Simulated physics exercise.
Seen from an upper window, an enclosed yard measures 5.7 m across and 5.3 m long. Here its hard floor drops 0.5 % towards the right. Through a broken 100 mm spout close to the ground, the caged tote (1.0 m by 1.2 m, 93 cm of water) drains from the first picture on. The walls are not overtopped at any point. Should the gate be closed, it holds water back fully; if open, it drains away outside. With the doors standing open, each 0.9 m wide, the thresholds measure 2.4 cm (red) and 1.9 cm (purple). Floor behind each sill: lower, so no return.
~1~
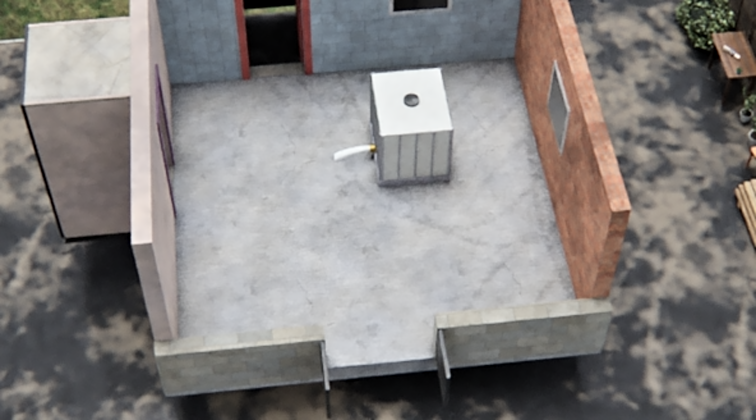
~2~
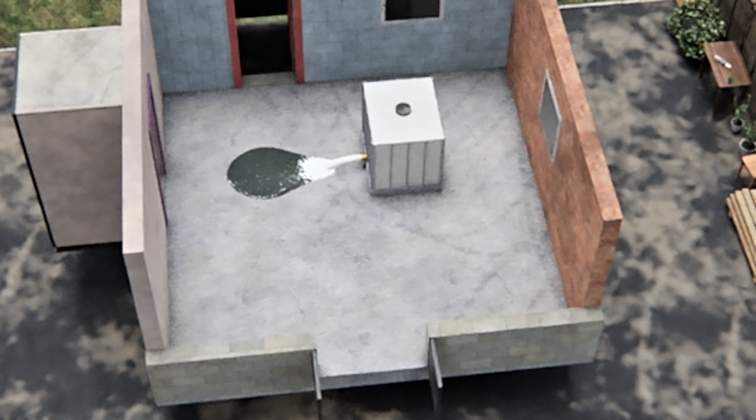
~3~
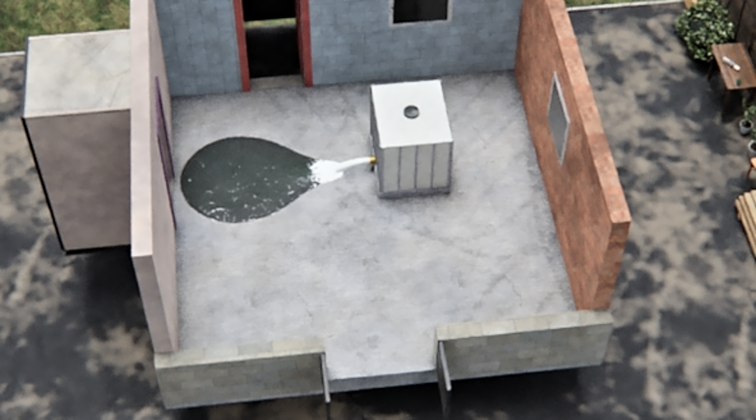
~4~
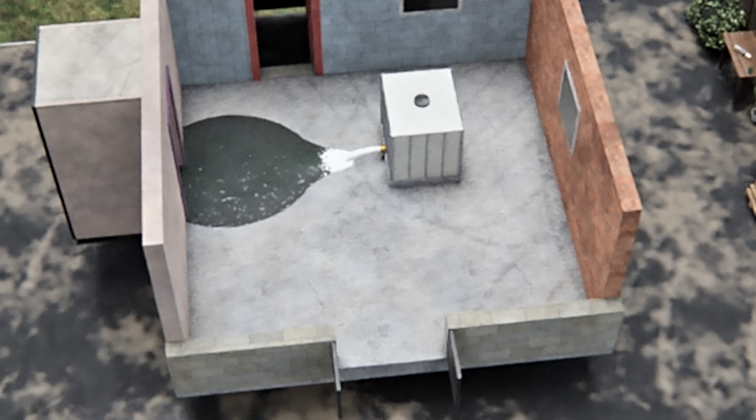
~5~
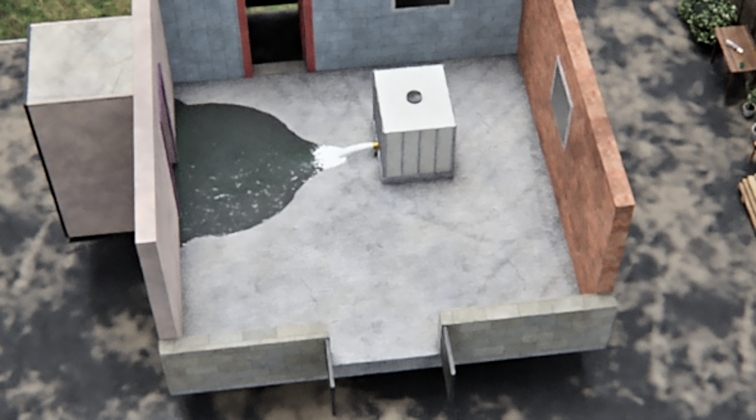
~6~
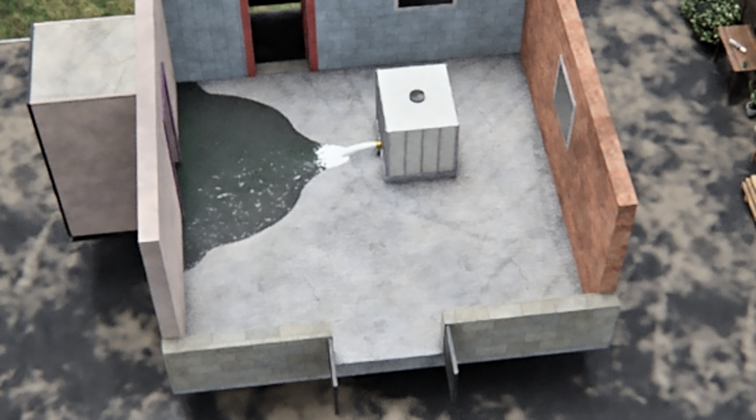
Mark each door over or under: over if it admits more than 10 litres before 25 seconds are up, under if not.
Red door: Under, purple door: Over.
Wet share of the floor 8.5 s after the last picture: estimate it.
Something like 55 percent is wet.
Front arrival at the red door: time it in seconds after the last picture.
Arrival time, red: 2.2 seconds.
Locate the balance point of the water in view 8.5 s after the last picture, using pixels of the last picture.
Near (259, 179) in the last picture.
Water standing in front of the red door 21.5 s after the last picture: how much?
2.0 cm.
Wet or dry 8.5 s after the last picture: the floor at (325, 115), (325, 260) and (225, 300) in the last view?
First waterlogged, then waterlogged, then waterlogged.
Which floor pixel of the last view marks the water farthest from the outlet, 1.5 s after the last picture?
The front reaches farthest at about (186, 299).
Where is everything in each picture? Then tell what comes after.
The jet has just started at (358, 151); the ground is still dry, in the first picture.
The jet leaves at (350, 160); the sheet reaches (233, 184), 2.1 m away, and wets 1.0 m2, in the second picture.
The jet leaves at (358, 162); the sheet reaches (187, 195), 3.0 m away, and wets 2.6 m2, in the third picture.
From the spout at (369, 151) the water has spread over 3.8 m2; its tip is at (169, 189), and it is 1.2 cm deep on average, in the fourth picture.
From the spout at (361, 148) the water has spread over 4.5 m2; its tip is at (163, 208), and it is 1.2 cm deep on average, in the fifth picture.
From the spout at (364, 147) the water has spread over 5.0 m2; its tip is at (184, 268), and it is 1.2 cm deep on average, in the sixth picture.
Then, 1.5 s after the last picture water covers 20 % of the floor and is deepest (4 cm) near (181, 173); red door not reached, purple door 4.2 cm at the sill, 14 L in.
Then, 4.5 s after the last picture water covers 35 % of the floor and is deepest (4 cm) near (181, 173); red door 1.5 cm at the sill, 0 L in, purple door 4 cm at the sill, 26 L in.
Then, 8.5 s after the last picture water covers 55 % of the floor and is deepest (4 cm) near (333, 159); red door 1.7 cm at the sill, 0 L in, purple door 3.7 cm at the sill, 40 L in.
Then, 12.5 s after the last picture water covers 75 % of the floor and is deepest (5 cm) near (345, 158); red door 1.8 cm at the sill, 0 L in, purple door 3.4 cm at the sill, 51 L in.
Then, 21.5 s after the last picture water covers 100 % of the floor and is deepest (4 cm) near (345, 158); red door 2.1 cm at the sill, 0 L in, purple door 2.7 cm at the sill, 65 L in.
